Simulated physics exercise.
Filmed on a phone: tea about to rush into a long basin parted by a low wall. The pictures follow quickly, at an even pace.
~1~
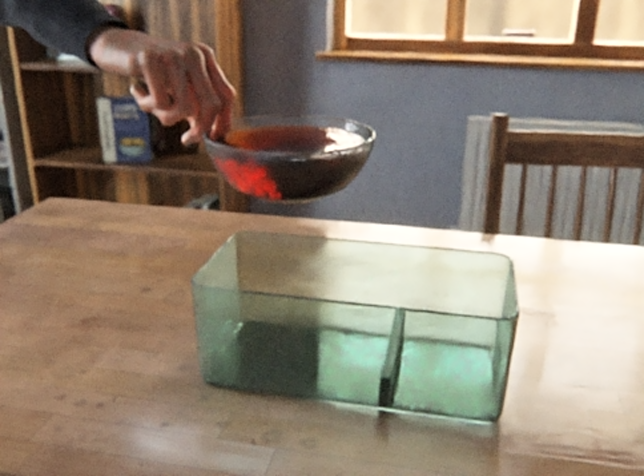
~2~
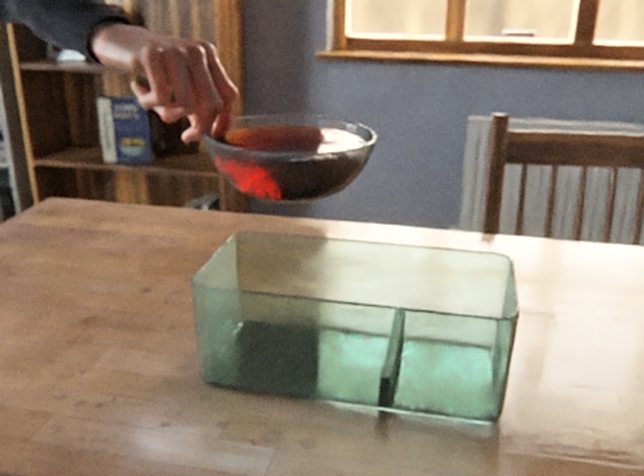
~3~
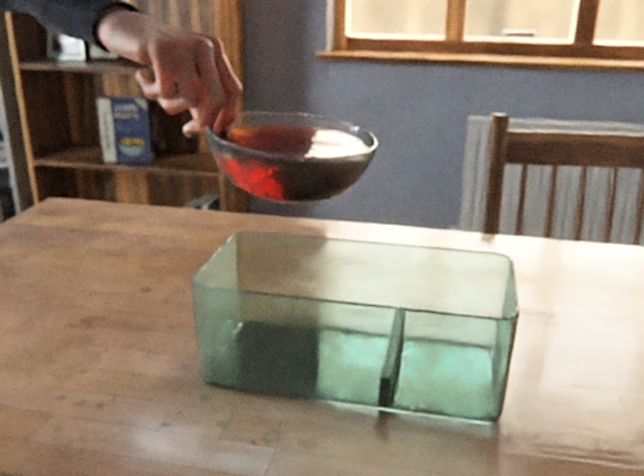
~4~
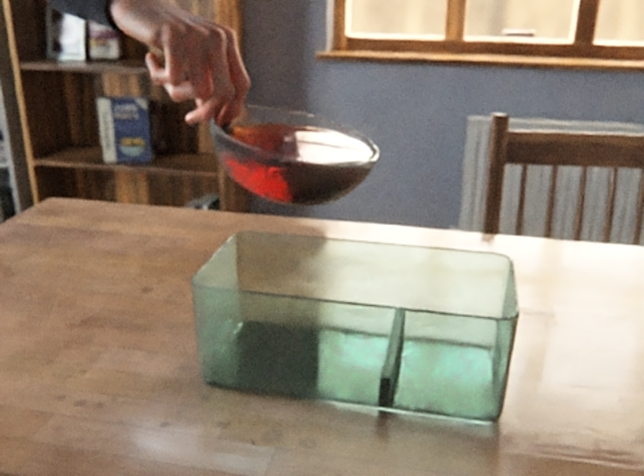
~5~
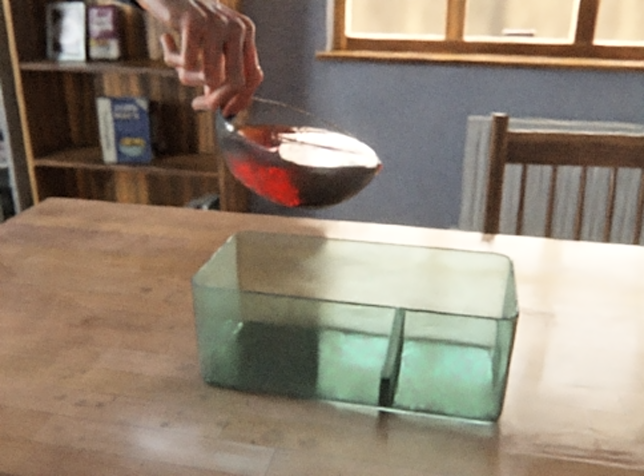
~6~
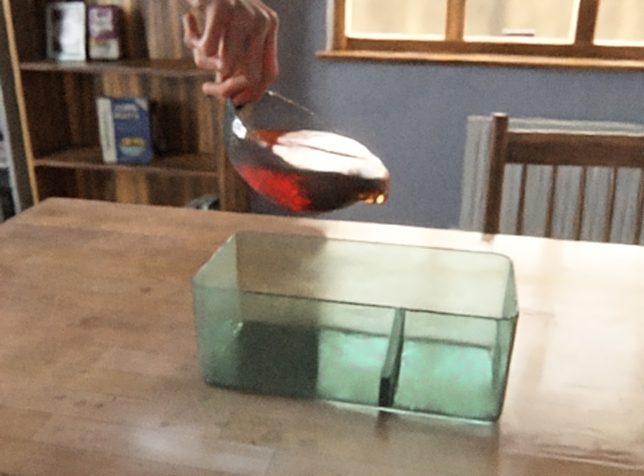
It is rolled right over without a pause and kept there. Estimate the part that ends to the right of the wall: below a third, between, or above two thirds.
The share right of the wall is between a third and two thirds.
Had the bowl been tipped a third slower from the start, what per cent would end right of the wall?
Near 65 %.
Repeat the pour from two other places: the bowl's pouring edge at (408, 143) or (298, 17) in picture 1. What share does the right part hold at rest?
Roughly 55 per cent, and 20 per cent.
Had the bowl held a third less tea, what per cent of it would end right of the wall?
Some 50 per cent.
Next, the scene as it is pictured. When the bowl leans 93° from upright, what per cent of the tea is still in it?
Roughly 5 in a hundred.
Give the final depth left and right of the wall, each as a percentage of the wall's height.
Left: 40 %. Right: 60 %.
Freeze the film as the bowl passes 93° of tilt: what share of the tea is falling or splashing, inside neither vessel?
Some 15 per cent.
A moment on, the bowl is tipped on its side and 4 per cent is still to pour, 20 is left of the wall and 60 right of it.
Next, the bowl is tipped right over and 0 per cent is still to pour, 36 is left of the wall and 53 right of it.
Then the bowl is tipped right over and 0 per cent is still to pour, 44 is left of the wall and 54 right of it.
Later the bowl is tipped right over and 0 per cent is still to pour, 49 is left of the wall and 50 right of it.
Finally, 49 per cent lies left of the wall, 49 right of it and 2 outside.
